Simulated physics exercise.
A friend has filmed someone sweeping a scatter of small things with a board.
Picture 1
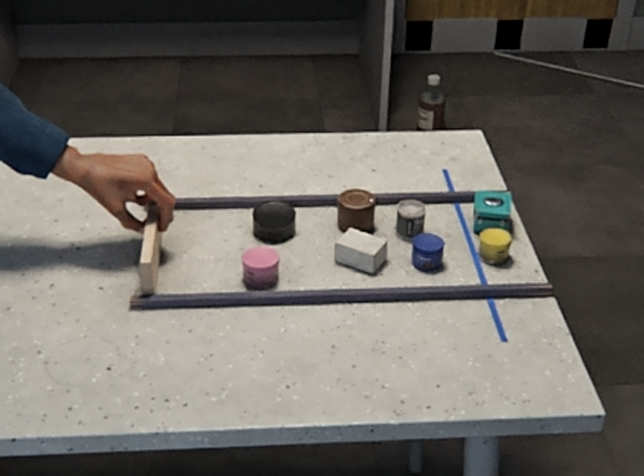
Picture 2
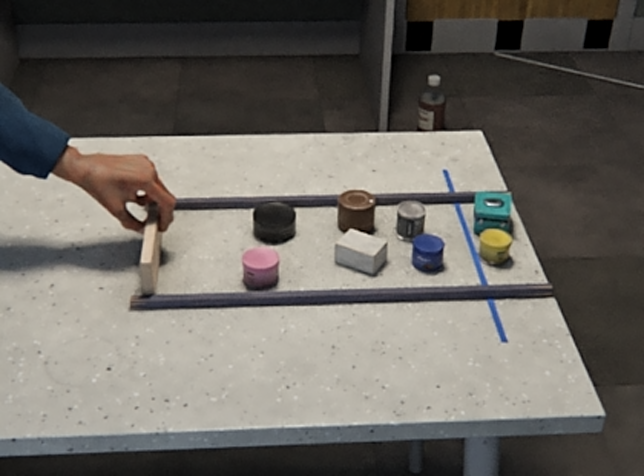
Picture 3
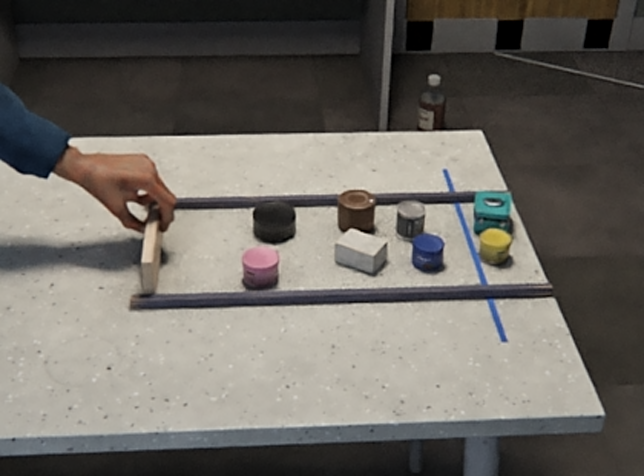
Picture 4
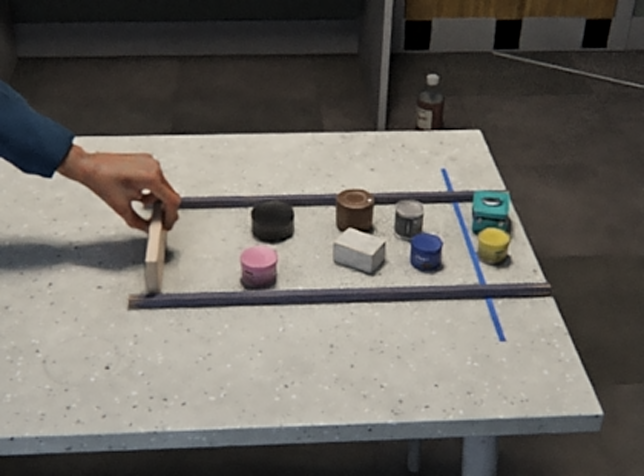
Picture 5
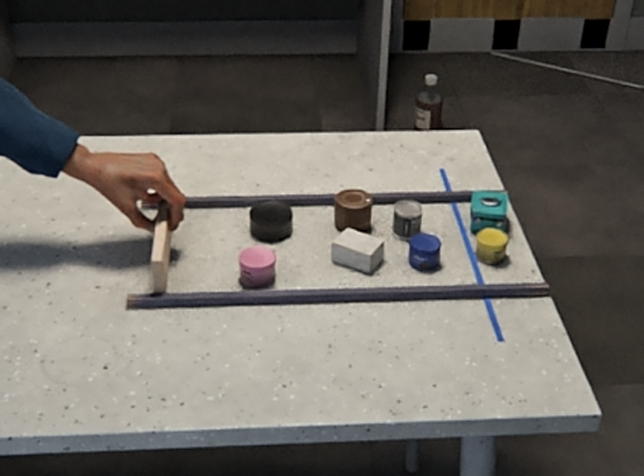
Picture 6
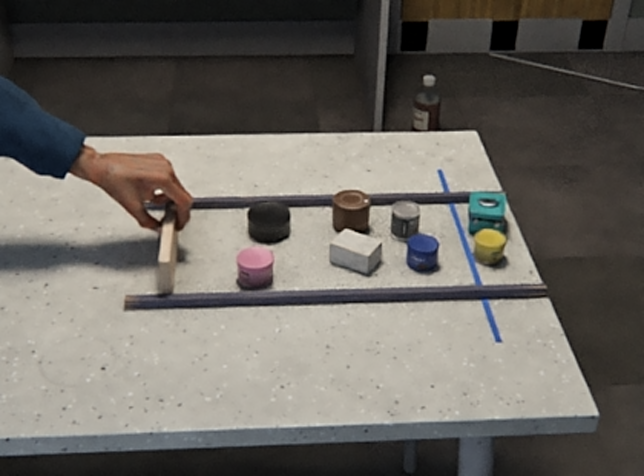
On a speckled tabletop, a hand slides an upright board slightly right between two rails, the scattered small tubs and block staying put.
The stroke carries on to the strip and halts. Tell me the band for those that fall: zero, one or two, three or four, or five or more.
Outcome: The number that fall off is one or two.
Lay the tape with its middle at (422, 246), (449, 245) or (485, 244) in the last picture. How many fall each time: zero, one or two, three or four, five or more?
In that order: None; none at all; either three or four.
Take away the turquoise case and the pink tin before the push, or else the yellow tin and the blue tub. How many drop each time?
0 in the first case, 1 in the second.
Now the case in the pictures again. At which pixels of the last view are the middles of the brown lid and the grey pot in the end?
Near (494, 200) and (517, 231).
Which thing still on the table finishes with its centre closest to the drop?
Foremost is the yellow tin.
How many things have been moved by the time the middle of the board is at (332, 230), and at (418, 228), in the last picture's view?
The counts are 5 and 8.
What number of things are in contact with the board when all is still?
That makes 3.
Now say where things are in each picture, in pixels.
Turquoise case (492, 213); yellow tin (494, 247); blue tub (428, 252); board (154, 234); tape (471, 244), in the first frame.
Yellow tin (495, 247); black tub (274, 222), in the second frame.
Blue tub (428, 252); grey pot (411, 221), in the third frame.
Turquoise case (490, 213); white block (360, 250), in the fourth frame.
Yellow tin (491, 247); pink tin (258, 267), in the fifth frame.
Turquoise case (486, 214); yellow tin (489, 248); blue tub (422, 253); board (171, 233); tape (466, 245), in the sixth frame.
Soon after, none off yet; turquoise case at rest near (486, 214); yellow tin at rest near (489, 248); blue tub at rest near (422, 253).
Then, none off yet; turquoise case at rest near (486, 214); yellow tin at rest near (489, 248); blue tub moved a little near (439, 253).
By the end, the number that fall off is one or two; fallen, turquoise case.
